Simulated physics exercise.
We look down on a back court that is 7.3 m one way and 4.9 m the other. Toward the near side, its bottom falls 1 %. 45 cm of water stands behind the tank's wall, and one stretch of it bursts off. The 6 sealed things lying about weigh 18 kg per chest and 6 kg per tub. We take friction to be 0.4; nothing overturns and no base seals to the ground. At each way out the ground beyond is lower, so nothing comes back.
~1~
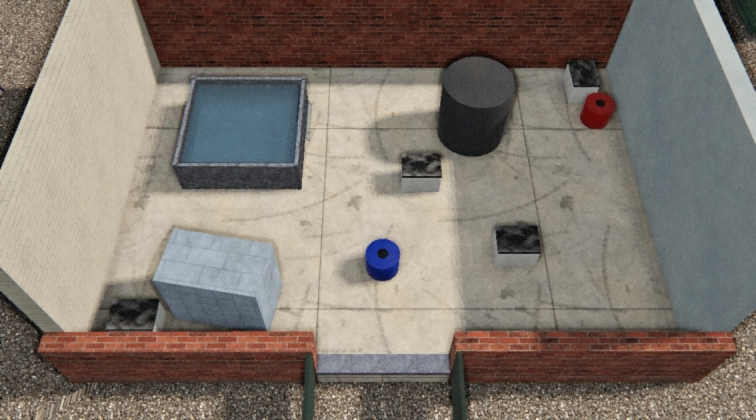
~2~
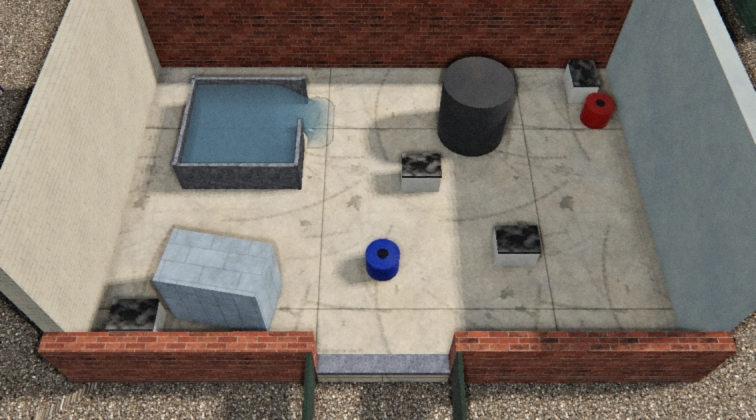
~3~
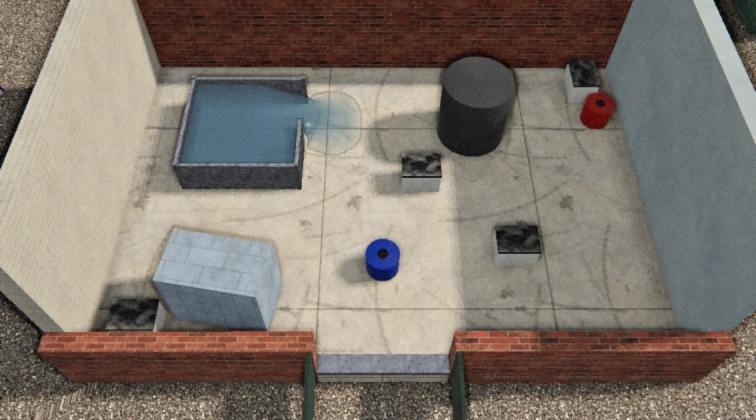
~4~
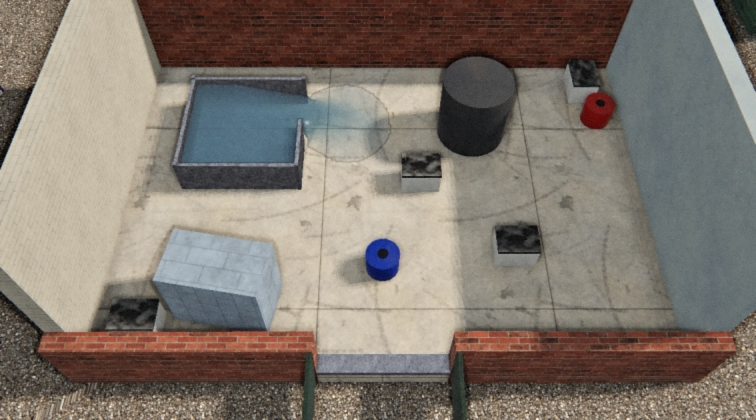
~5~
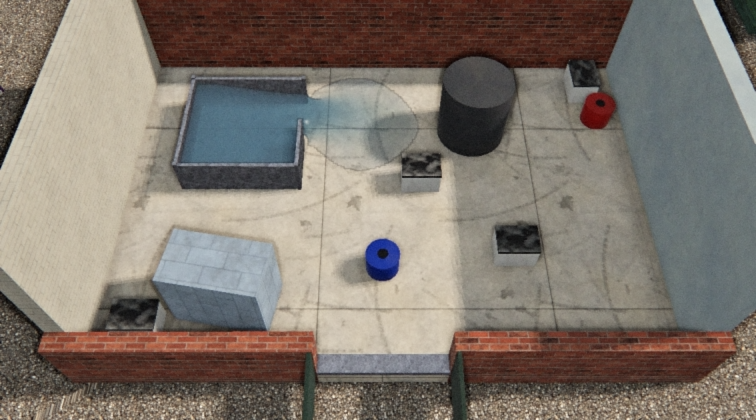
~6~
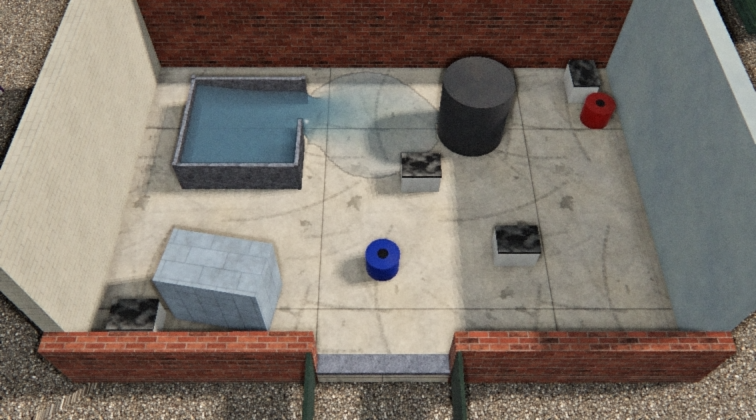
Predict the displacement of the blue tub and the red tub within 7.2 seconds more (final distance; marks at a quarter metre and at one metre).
As I see it, the blue tub does not really move; the red tub goes beyond a metre.
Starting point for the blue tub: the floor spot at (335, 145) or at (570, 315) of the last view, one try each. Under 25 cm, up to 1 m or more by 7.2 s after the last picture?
Swept far; swept far.
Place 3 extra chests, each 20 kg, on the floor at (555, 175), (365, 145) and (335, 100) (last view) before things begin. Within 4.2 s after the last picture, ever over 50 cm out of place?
From first to last: Does not reach it, surpasses it, surpasses it.
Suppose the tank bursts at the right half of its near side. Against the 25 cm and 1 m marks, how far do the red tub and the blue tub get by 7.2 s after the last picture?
Note: Red tub unmoved, blue tub swept well away.
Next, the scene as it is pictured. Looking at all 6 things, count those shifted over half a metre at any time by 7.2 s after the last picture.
All told, that gives 2.
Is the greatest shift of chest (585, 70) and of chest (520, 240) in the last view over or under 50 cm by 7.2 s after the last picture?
The first topped the threshold, and the second never reached the threshold.
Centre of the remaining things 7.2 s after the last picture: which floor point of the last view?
(417, 276).
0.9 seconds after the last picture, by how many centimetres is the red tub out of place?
I'd put it at around 0 cm.
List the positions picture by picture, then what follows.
The blue tub at (383, 254) rests on the ground; the red tub at (601, 103), on the bottom; water covers 2.6 m2; 0 of 6 have shifted, in the first frame.
The blue tub at (383, 254) rests on the ground; the red tub at (601, 103) rests on the ground; 3.0 m2 under water; 0 of 6 have shifted, in the second frame.
The blue tub at (383, 254) rests on the ground; the red tub at (601, 103) rests on the ground; 3.5 m2 under water; 0 of 6 have shifted, in the third frame.
The blue tub at (383, 254), on the bottom; the red tub at (601, 103), on the bottom; water covers 4.2 m2; 0 of 6 have shifted, in the fourth frame.
The blue tub at (383, 254), on the bottom; the red tub at (601, 103) rests on the ground; 5.0 m2 under water; 0 of 6 have shifted, in the fifth frame.
The blue tub at (383, 254) rests on the ground; the red tub at (601, 103), on the bottom; 5.8 m2 under water; 0 of 6 have shifted, in the sixth frame.
Then, 0.9 s after the last picture the blue tub is near (383, 254), 0.0 m from its start, aground; the red tub is near (601, 103), 0.0 m from its start, aground; 0 of 6 are out; 0 afloat.
Then, 2.8 s after the last picture the blue tub is near (383, 254), 0.0 m from its start, aground; the red tub is near (624, 149), 0.9 m from its start, aground; 0 of 6 are out; 1 afloat.
Then, 4.8 s after the last picture the blue tub is near (383, 254), 0.0 m from its start, aground; the red tub is near (616, 321), 3.6 m from its start, afloat; 0 of 6 are out; 1 afloat.
Then, 7.2 s after the last picture the blue tub is near (381, 253), 0.0 m from its start, aground; the red tub is near (394, 305), 4.6 m from its start, aground; 0 of 6 are out; 1 afloat.
